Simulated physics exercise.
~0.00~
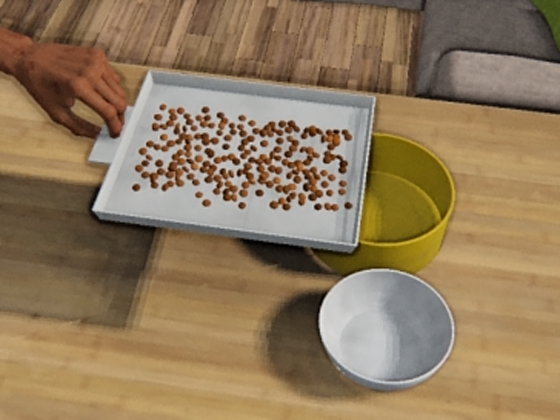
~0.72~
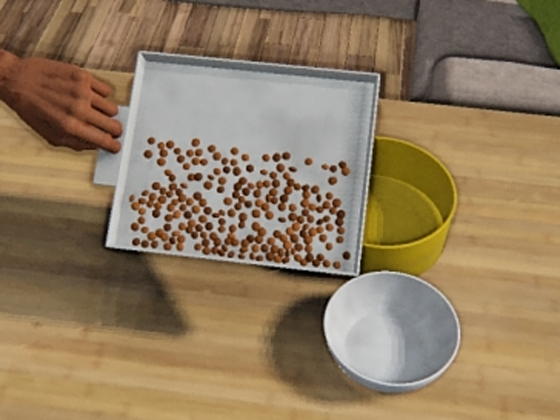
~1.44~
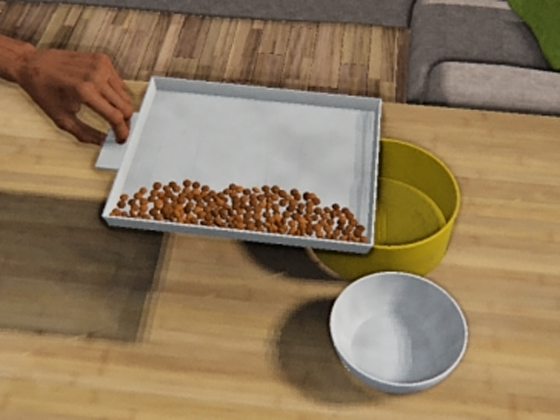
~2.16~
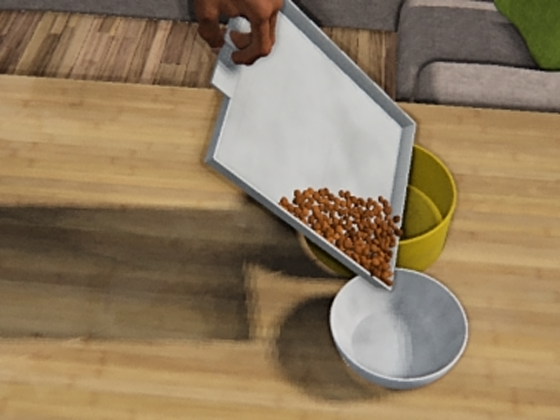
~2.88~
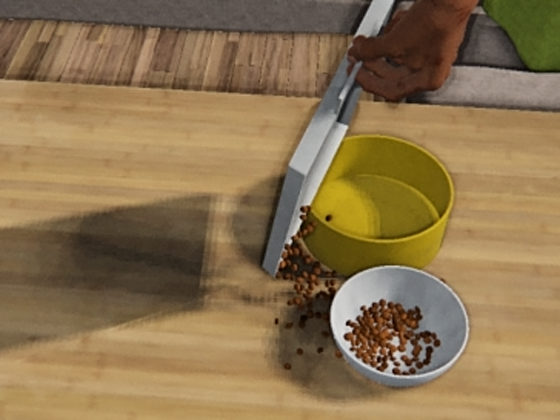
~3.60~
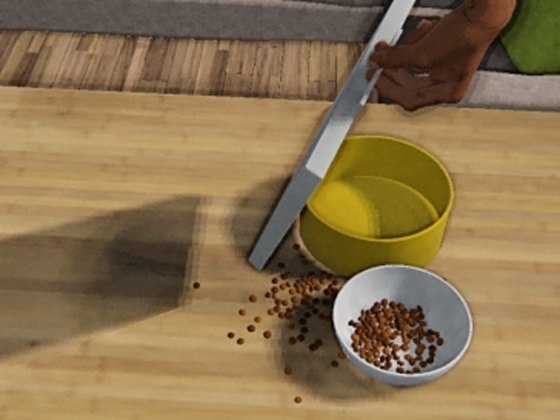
At the start, a hand holds a pale tray scattered with small brown bits of kibble above a wooden table, where a yellow pot and a white bowl stand. The tray tips, and the bits slide together along its near edge. The hand then swings the tray to the right and turns it, gathering the bits in the corner above the white bowl. As it tilts steeply, the kibble pours off. It ends with over half of the bits in the white bowl, the rest scattered on the table beside it, and the yellow pot empty.
